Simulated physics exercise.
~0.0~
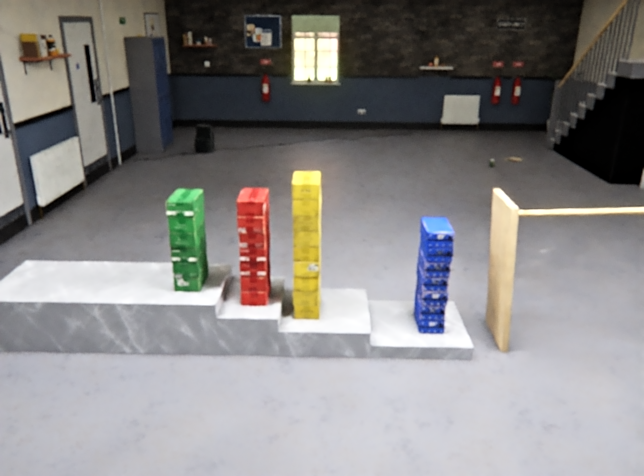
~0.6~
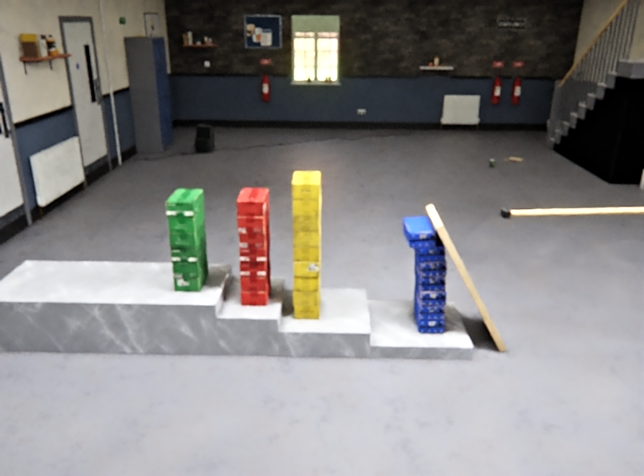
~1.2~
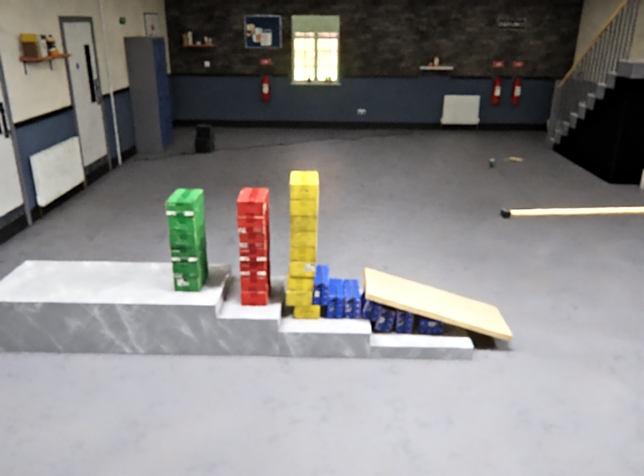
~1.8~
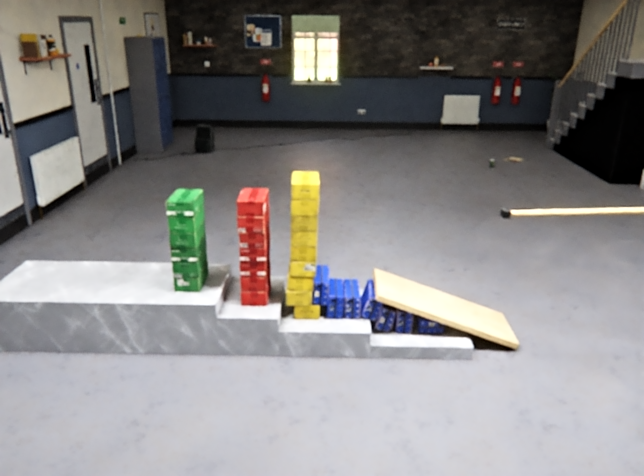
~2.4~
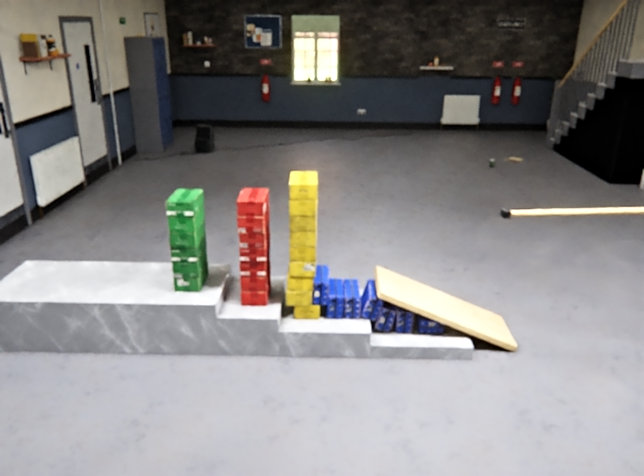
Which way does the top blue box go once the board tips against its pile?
It moves to the left, toppling over with its pile toward the foot of the yellow one.
